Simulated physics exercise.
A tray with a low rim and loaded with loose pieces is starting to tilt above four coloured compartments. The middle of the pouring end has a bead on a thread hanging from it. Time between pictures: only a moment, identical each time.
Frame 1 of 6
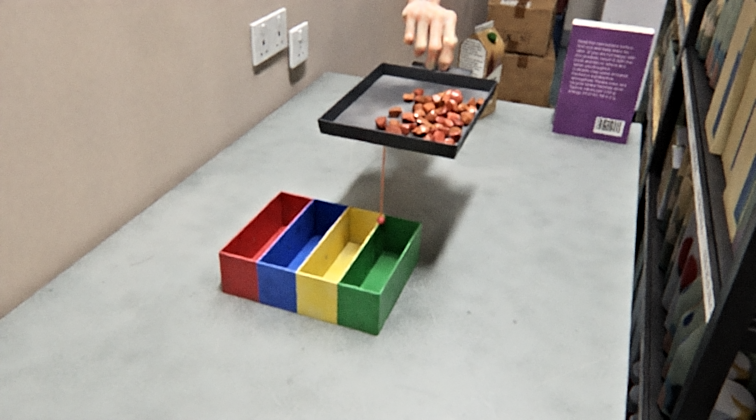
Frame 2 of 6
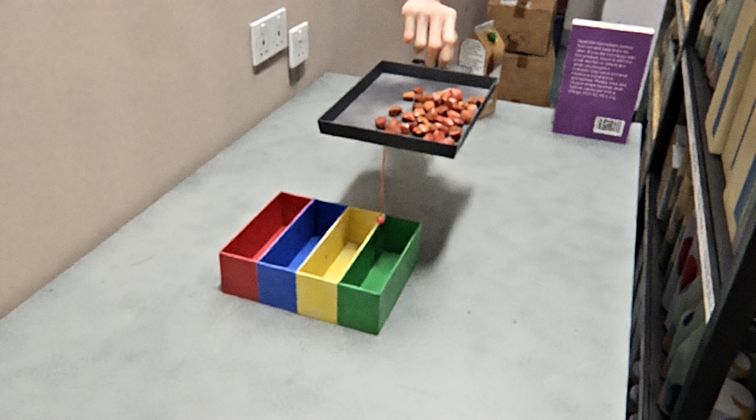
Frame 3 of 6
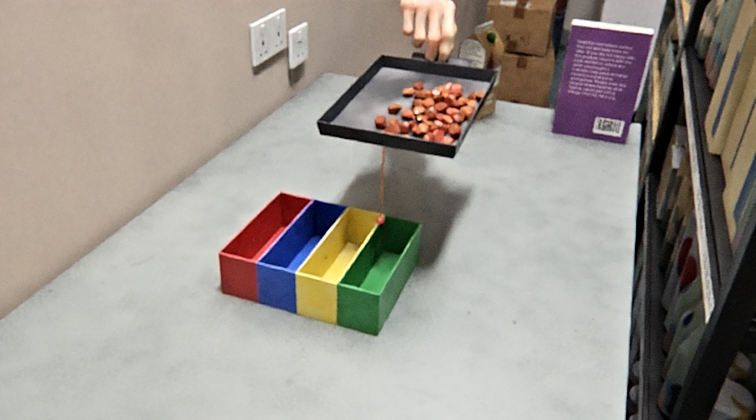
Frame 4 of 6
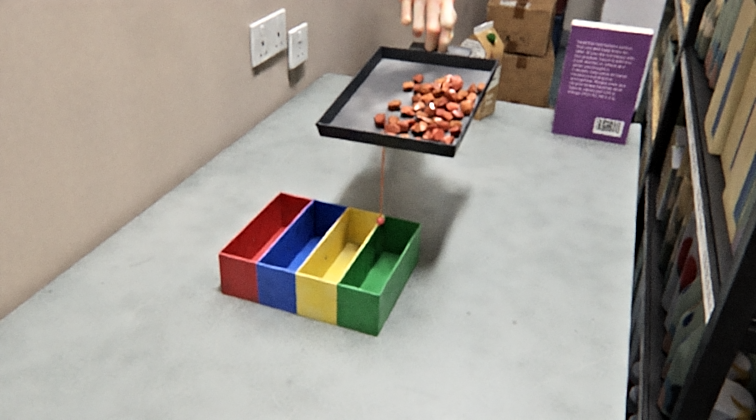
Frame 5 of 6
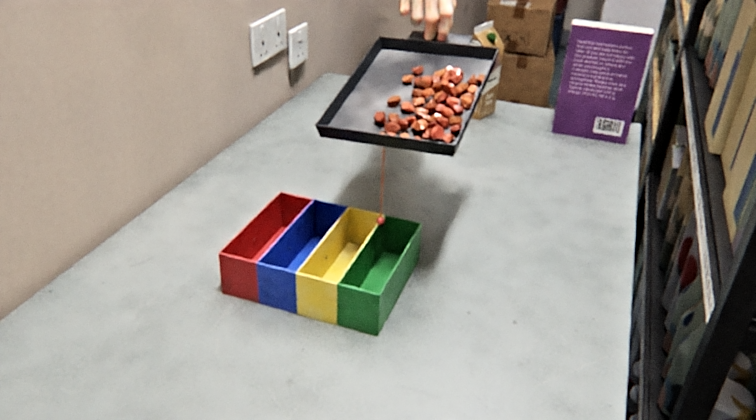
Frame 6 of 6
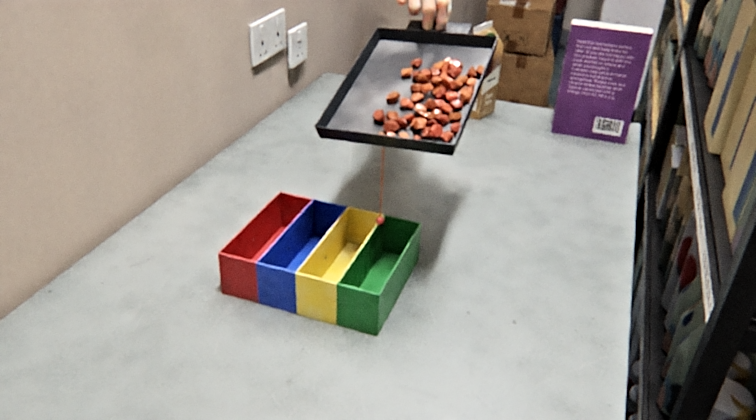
The clip opens with a hand holding a black low-rimmed tray of reddish chunks nearly level above red, blue, yellow and green compartments, a small bead hanging on a thread from its near edge. The hand stays at the far side as that side gradually rises, steepening the tray toward the viewer.
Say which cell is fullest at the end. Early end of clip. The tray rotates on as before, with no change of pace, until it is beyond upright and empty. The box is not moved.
The yellow cell is fullest at the end.
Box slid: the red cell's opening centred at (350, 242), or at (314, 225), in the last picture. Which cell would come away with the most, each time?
Placing A: The red cell / placing B: The cell in blue.
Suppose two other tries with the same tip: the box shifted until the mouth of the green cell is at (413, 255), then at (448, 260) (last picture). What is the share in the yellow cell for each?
Trial 1 around 40 percent, trial 2 around 10 percent.
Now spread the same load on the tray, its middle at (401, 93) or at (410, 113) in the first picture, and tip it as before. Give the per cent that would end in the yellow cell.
40 % and 30 %.
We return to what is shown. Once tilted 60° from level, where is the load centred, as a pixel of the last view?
Somewhere about pixel (390, 118).
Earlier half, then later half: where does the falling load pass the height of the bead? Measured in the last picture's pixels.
Early-half point (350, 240); late-half point (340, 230).
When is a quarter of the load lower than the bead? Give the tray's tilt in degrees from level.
Approx. reading: About 95°.
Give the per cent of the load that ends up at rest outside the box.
Some 0 percent of the load.
Just after the last frame, tray tipped steeply; every one on the tray.
A moment on, tray tipped right over; roughly a third on the tray; roughly a quarter in the yellow cell; about a tenth in the green cell; about a tenth in the blue cell; roughly a quarter falling or outside the box.
Further on, tray tipped past a quarter turn; roughly half in the yellow cell; roughly a quarter in the green cell; roughly a quarter in the blue cell; just a few falling or outside the box.
When it is over, tray tipped past a quarter turn; roughly half in the yellow cell; roughly a quarter in the green cell; roughly a quarter in the blue cell; not one in the red cell; just a few outside the box.
